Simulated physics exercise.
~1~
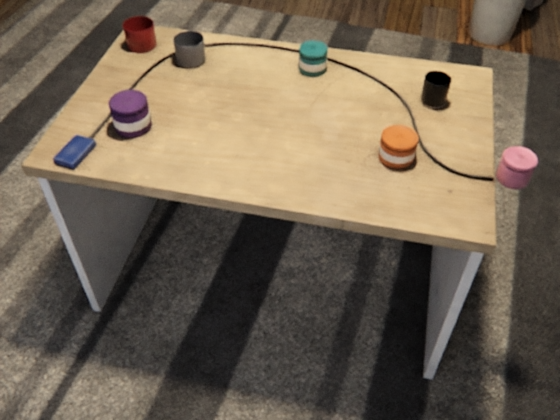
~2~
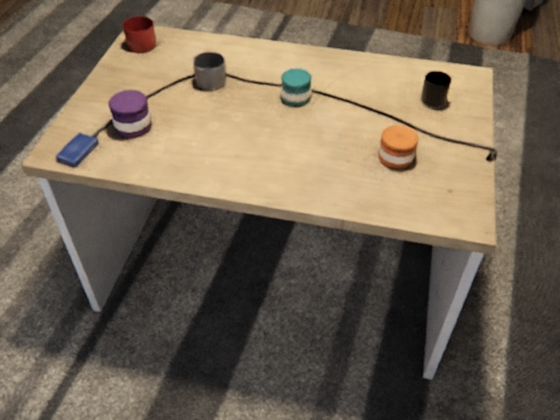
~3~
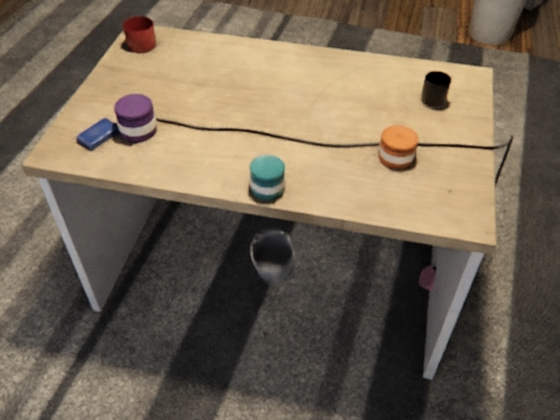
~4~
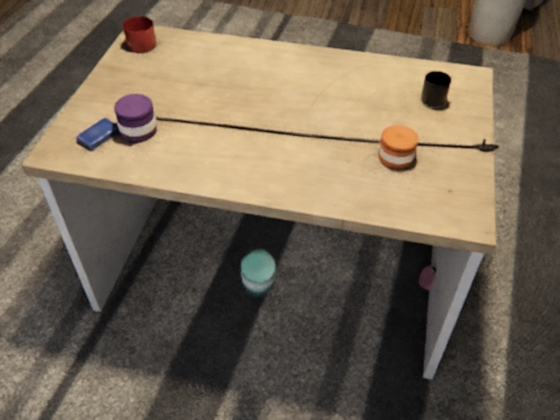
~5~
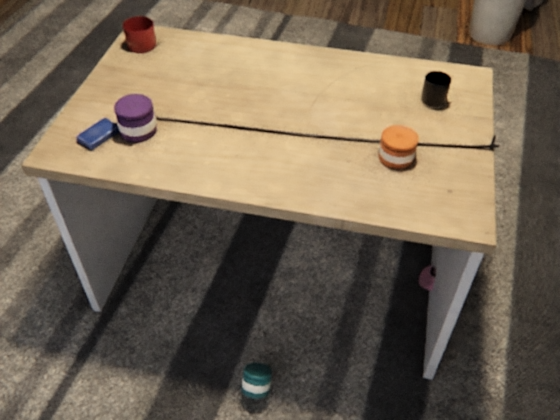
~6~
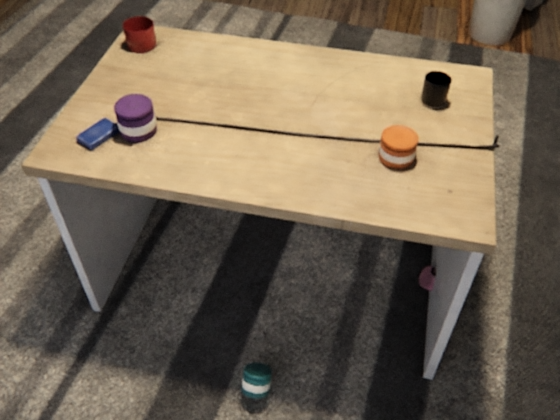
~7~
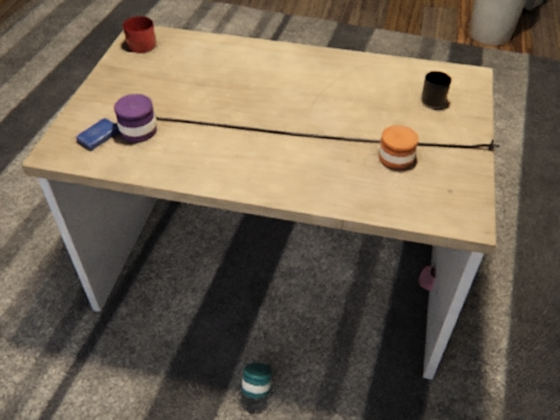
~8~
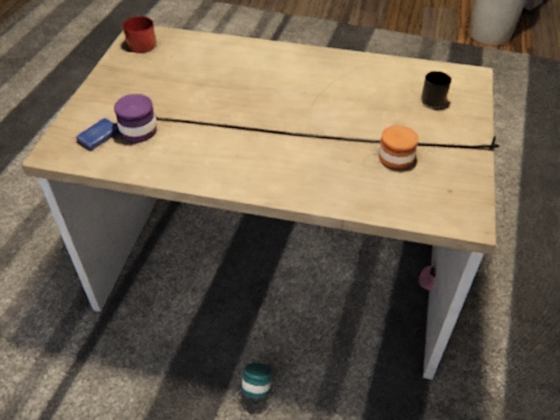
A pale wooden desk with white side panels stands on a grey striped carpet, seen from above at an angle. A black cable curves across it from a blue phone at the left past a purple canister, a grey cup, a teal canister and an orange tin to a pink speaker falling off the right side, with red and black cups near the back. The cable straightens, dragging the grey cup and teal canister toward the front. The cup drops off, then the teal canister follows. The phone shifts slightly but stays on, and the canister rests on the carpet.
